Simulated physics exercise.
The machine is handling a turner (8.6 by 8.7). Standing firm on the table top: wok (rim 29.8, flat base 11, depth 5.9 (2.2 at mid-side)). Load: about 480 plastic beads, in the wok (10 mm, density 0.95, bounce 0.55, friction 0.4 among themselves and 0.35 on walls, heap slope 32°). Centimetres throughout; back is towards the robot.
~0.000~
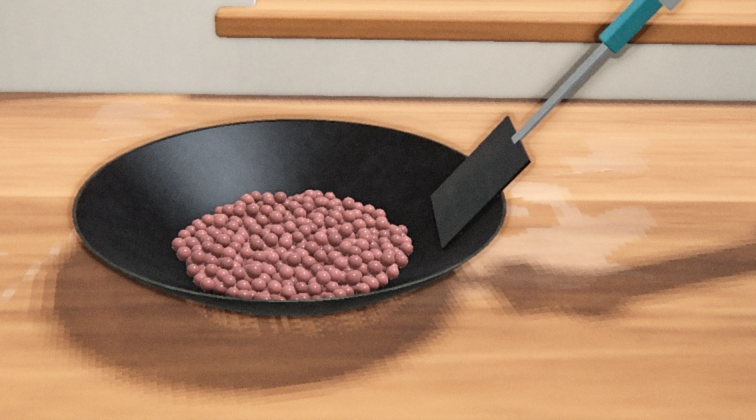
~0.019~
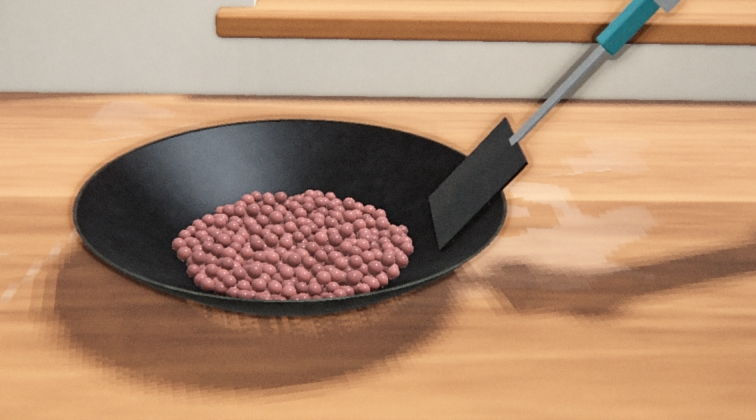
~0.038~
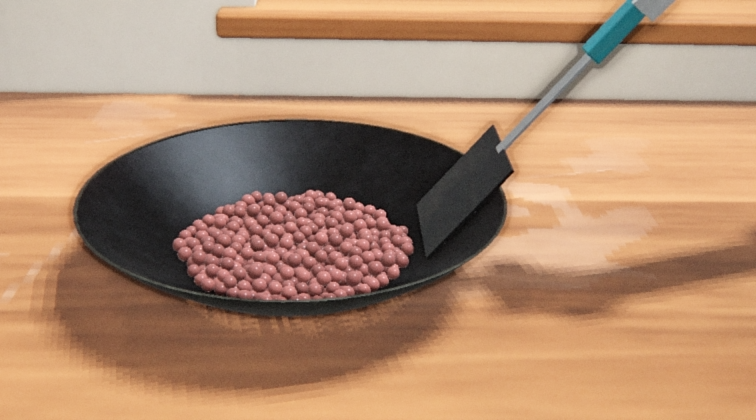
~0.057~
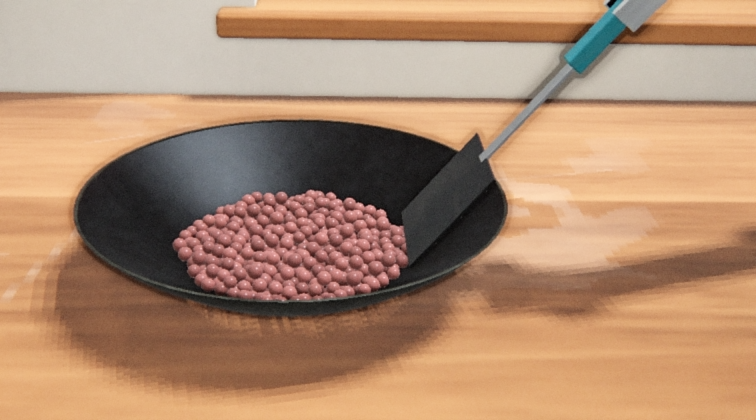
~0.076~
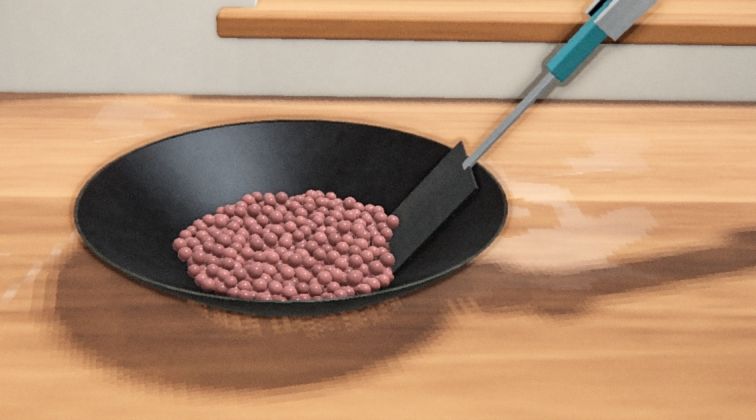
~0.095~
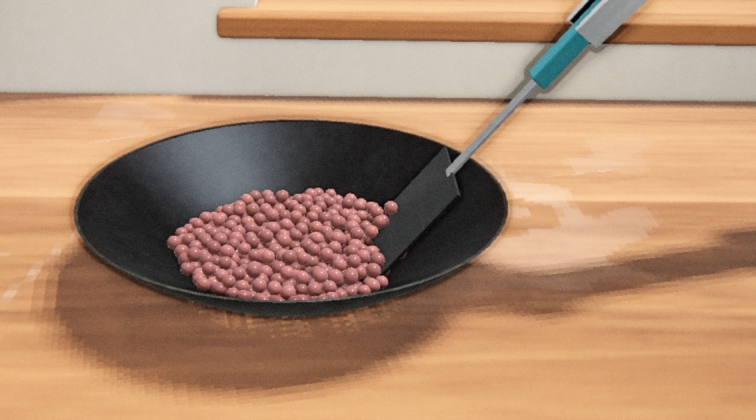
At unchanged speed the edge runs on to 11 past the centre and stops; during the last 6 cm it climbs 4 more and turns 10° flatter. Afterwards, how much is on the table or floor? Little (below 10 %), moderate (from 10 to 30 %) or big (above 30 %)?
On the table or floor the share is moderate, from 10 to 30 %.
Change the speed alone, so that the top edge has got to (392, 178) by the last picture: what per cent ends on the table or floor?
About 40 per cent.
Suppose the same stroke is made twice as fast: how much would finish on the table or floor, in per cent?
It would be near 45 per cent.
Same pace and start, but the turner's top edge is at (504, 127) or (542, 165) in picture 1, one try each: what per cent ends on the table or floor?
Some 15 and 15 per cent.
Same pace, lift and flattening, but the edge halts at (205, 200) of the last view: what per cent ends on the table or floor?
Some 0 per cent.
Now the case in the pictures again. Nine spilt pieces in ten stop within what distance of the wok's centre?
Some 45 cm.
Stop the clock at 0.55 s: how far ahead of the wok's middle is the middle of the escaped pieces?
Some 22 cm.
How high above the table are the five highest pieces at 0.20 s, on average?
Some 5 cm.
By 0.20 s, sloping 51°, highest piece 6 above the table; 485 in the wok.
By 0.30 s, sloping 48°, highest piece 6 above the table; 485 in the wok.
By 0.55 s, sloping 41°, highest piece 6 above the table; 385 in the wok, 88 on the table or floor, 12 on the blade or in flight.
By 1.60 s, sloping 41°, highest piece 5 above the table; 385 in the wok, 100 on the table or floor.
Final count, 385 in the wok, 100 on the table or floor. That is 21 % on the table or floor.
